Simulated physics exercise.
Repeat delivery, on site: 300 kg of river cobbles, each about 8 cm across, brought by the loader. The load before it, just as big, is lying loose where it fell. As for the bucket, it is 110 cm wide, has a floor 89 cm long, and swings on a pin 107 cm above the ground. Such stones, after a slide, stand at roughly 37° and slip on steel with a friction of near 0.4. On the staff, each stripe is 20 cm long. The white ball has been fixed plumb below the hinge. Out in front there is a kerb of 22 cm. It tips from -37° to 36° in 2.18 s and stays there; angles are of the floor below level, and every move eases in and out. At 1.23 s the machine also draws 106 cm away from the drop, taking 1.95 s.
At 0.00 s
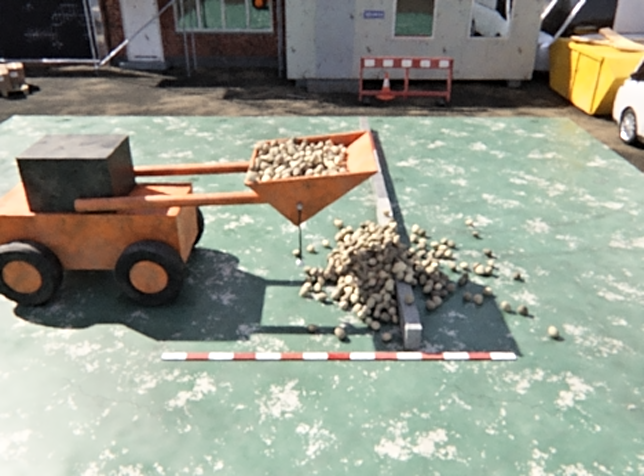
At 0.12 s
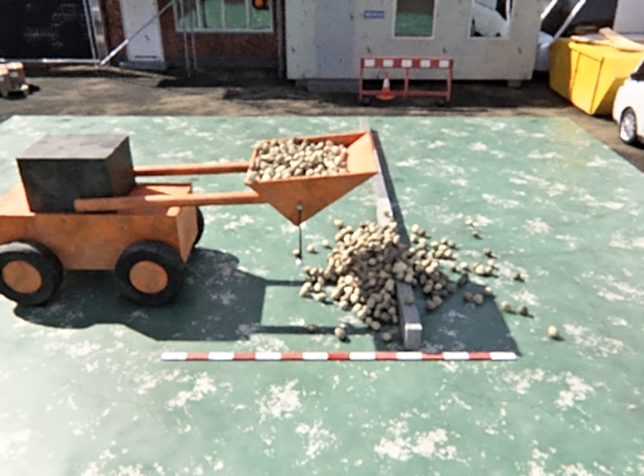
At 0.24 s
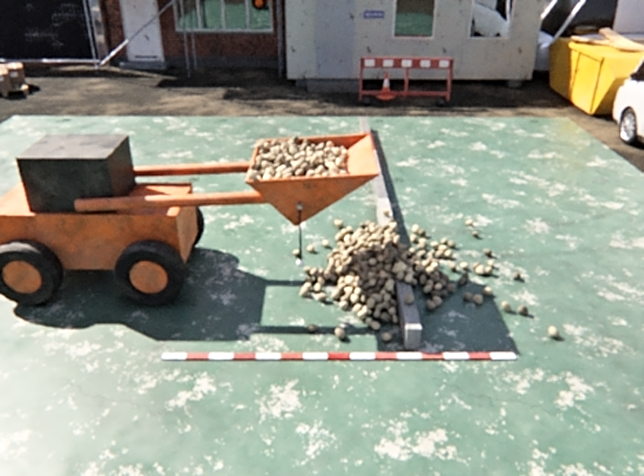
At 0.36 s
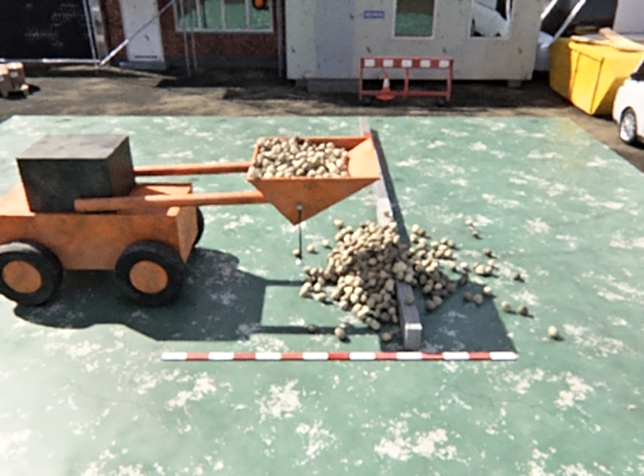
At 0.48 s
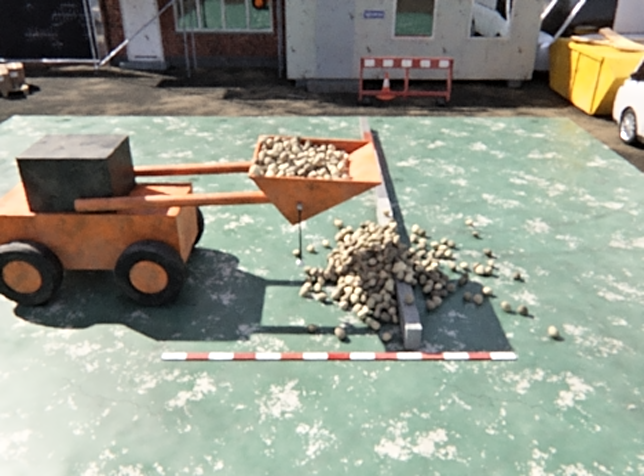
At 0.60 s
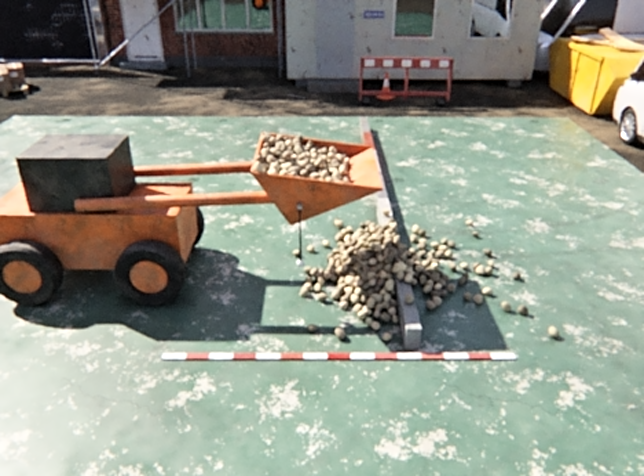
The loader's raised orange bucket of stones slowly tilts slightly down to the right.
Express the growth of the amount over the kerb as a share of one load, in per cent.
Roughly 0 per cent of a load.
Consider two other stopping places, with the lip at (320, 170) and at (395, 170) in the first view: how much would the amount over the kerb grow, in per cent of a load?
Some 0 percent first and 5 percent second.
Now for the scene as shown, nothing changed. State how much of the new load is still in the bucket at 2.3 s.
10 % still inside.
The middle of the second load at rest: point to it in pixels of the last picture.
Their centre ends up near (334, 264).
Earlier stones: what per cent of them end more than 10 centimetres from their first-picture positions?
Close to 5 in a hundred of them.
After 1.6 s the floor is at 25°; in per cent of one load, 96 in the bucket, 86 on this side of the kerb, 19 over the kerb; the foremost stones are at (499, 267).
After 2.3 s the floor is at 36°; in per cent of one load, 9 in the bucket, 173 on this side of the kerb, 19 over the kerb; the foremost stones are at (499, 267).
After 3.6 s the floor is at 36°; in per cent of one load, 0 in the bucket, 182 on this side of the kerb, 19 over the kerb; the foremost stones are at (499, 267).
After 6.2 s the floor is at 36°; in per cent of one load, 0 in the bucket, 182 on this side of the kerb, 19 over the kerb; the foremost stones are at (499, 267). Net gain over the kerb, 0.
